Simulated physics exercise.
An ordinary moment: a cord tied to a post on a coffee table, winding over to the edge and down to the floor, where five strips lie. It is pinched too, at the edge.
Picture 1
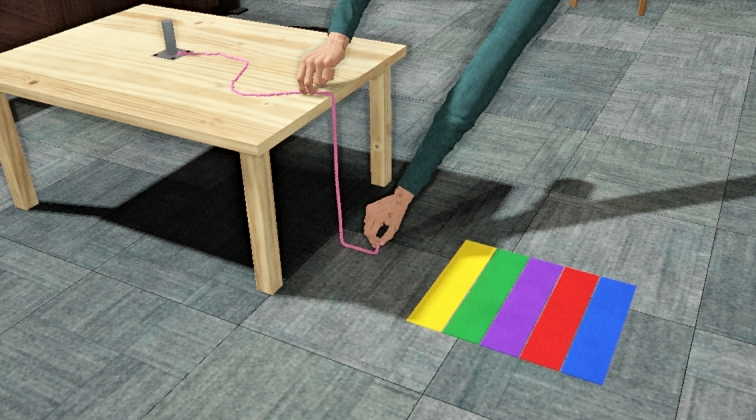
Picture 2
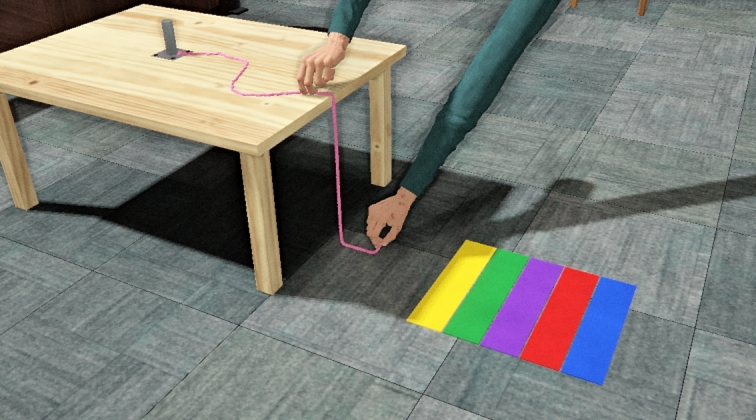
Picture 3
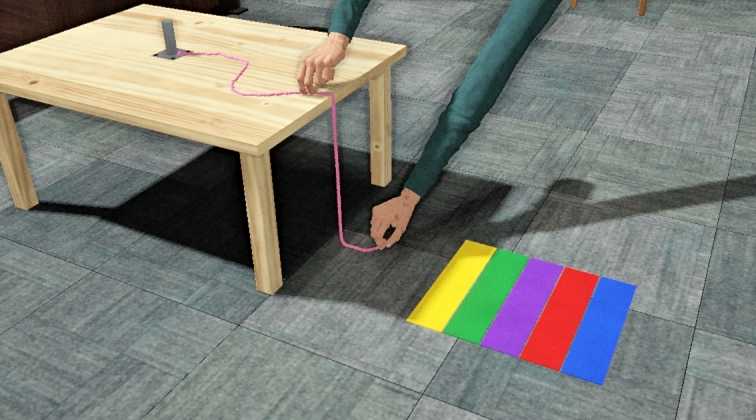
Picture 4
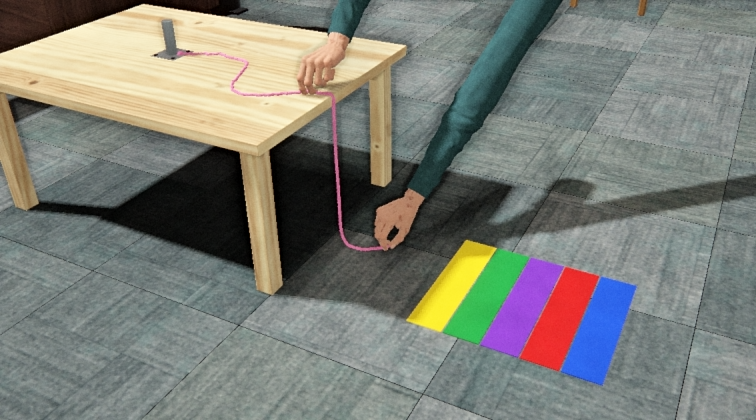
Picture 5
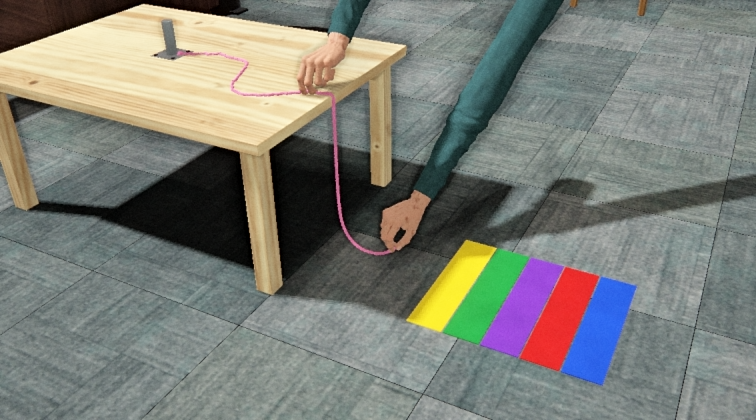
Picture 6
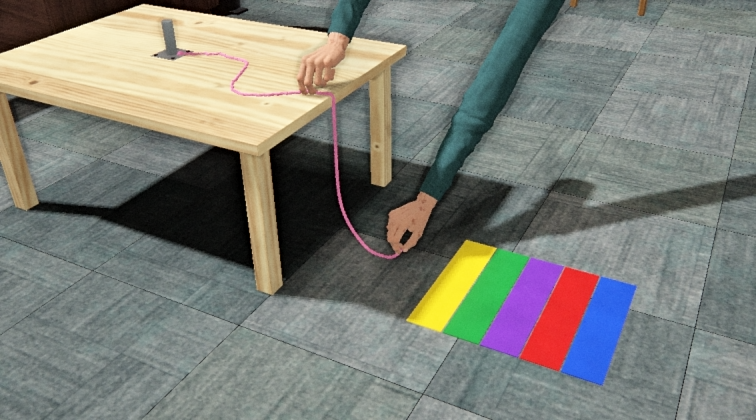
Hand drawing the end of a pink cord slowly right toward coloured strips, another hand pinching it at the table edge.
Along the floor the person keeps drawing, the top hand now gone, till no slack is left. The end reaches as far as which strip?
As far as the red strip.
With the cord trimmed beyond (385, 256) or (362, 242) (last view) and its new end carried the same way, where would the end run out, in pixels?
I'd say somewhere near (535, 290) the first time and near (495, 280) the second time.
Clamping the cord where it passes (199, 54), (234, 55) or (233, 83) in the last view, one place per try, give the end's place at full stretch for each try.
(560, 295); (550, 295); (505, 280).
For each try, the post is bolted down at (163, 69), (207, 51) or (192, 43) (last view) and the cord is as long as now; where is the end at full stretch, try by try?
About (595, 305), (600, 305) and (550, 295).
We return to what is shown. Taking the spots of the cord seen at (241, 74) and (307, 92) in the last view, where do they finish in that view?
To (266, 78) for the first and to (365, 127) for the second.
A little later, end near (494, 277); over green.
Next, end near (539, 290); over purple.
When it is tight, end near (567, 298); over red. The end stops over the red strip.
